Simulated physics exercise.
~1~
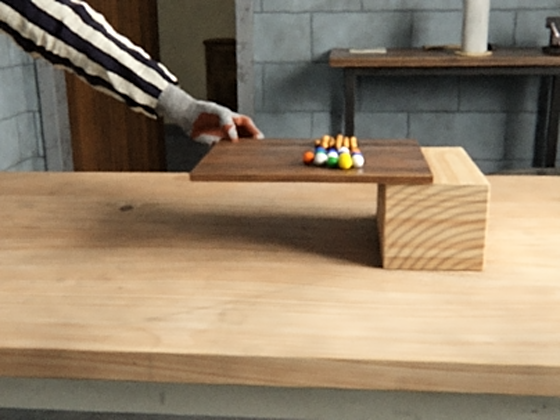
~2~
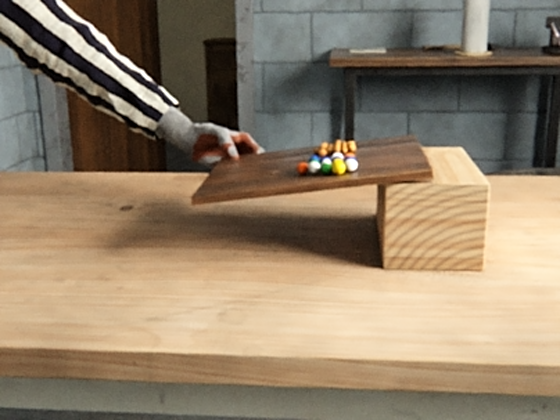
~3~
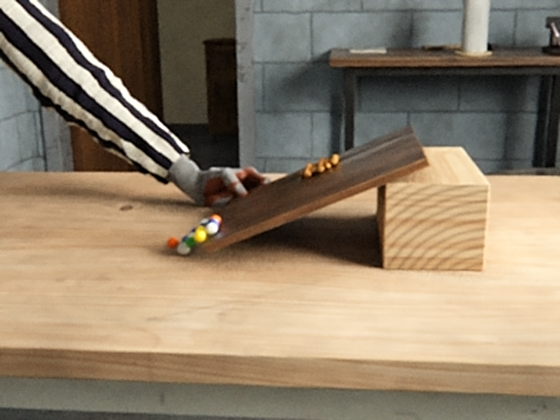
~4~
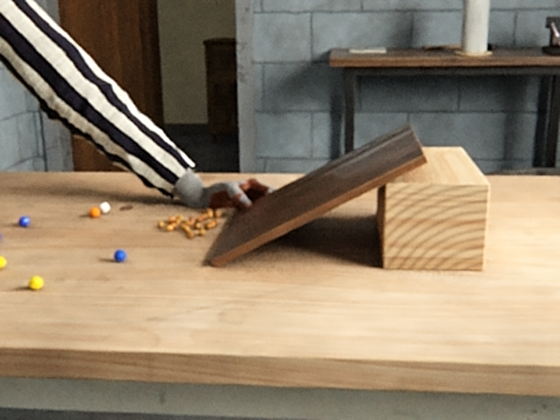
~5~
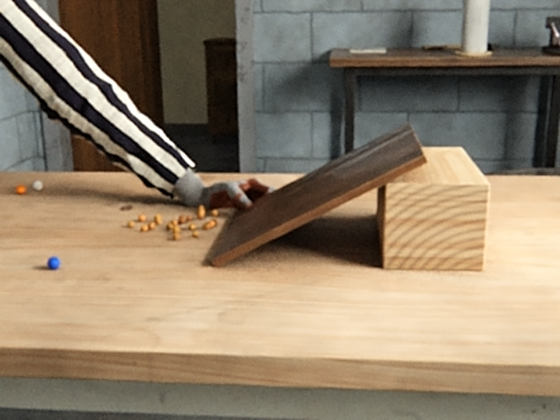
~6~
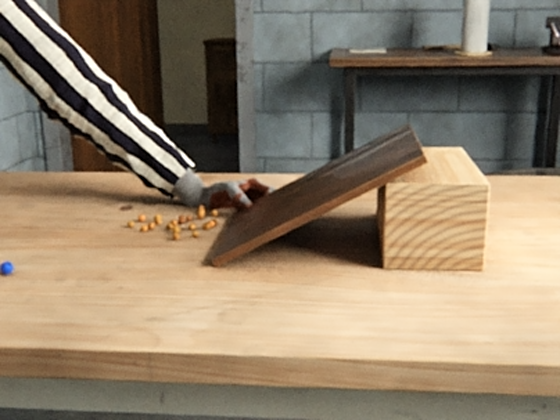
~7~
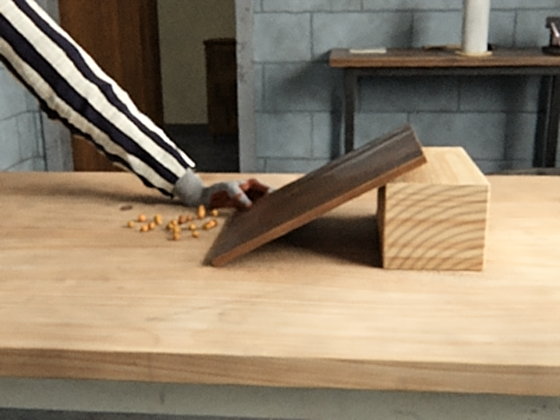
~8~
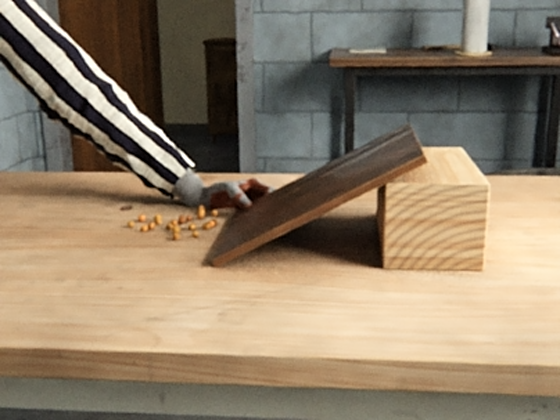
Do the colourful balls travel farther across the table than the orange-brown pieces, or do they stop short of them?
The colourful balls travel farther, rolling away to the left and out of view, while the orange-brown pieces settle close to the low end of the board.
